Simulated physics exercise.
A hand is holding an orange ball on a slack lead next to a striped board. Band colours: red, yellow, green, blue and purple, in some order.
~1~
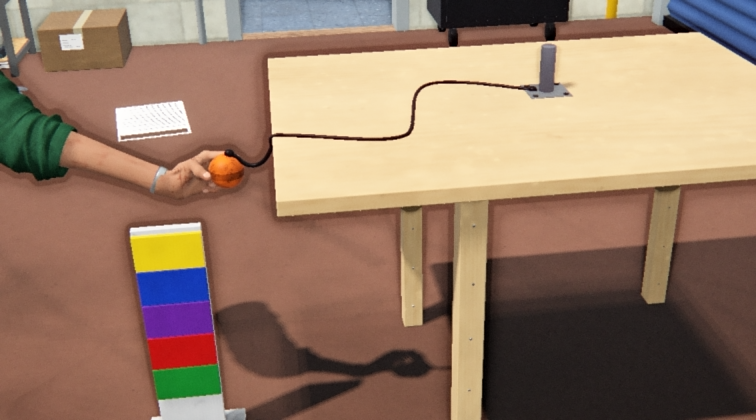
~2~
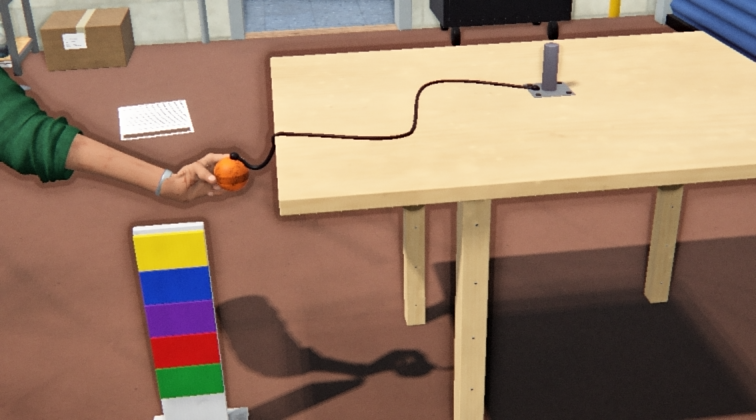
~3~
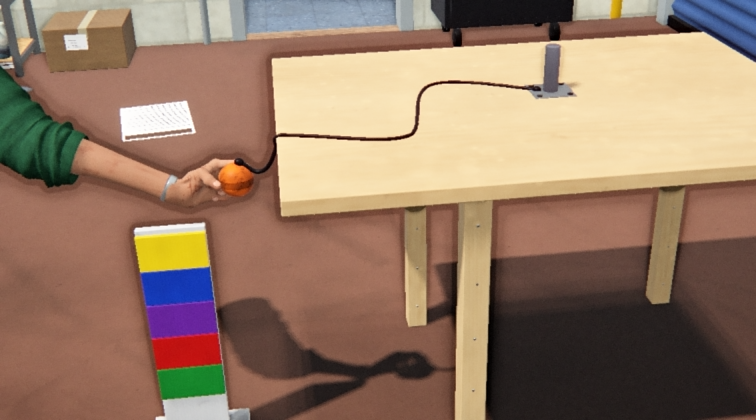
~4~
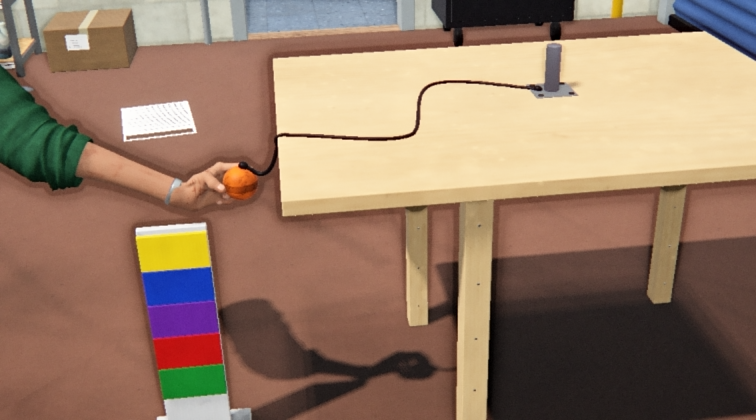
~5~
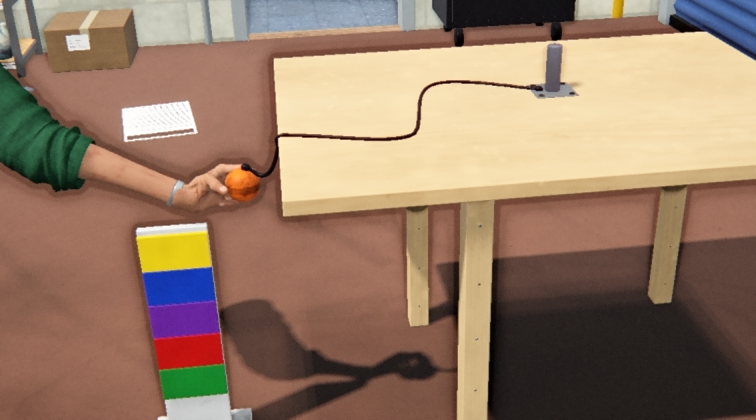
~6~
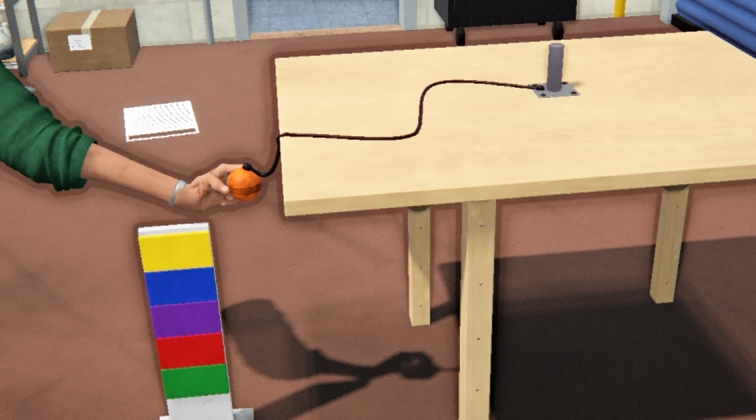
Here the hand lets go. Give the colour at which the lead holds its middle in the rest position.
The lead holds it at purple.
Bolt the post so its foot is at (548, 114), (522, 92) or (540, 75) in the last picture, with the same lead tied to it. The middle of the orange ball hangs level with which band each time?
In turn, red, then red, then purple.
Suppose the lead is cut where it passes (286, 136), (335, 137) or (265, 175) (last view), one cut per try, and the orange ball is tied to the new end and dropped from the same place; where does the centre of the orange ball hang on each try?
In order, it ends up near (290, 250), (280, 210) and (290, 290).
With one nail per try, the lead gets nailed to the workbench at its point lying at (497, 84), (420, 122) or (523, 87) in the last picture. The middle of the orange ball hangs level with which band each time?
Results, in sequence: Purple / yellow / purple.
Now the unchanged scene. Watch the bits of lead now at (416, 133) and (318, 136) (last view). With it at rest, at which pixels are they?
First: (294, 117). Second: (284, 198).
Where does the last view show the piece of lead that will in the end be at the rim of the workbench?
Go for the one at (402, 138).
Early on, ball near (321, 274); level with purple.
Midway, ball near (283, 305); level with purple.
Finally, ball near (290, 299); level with purple. The purple one.
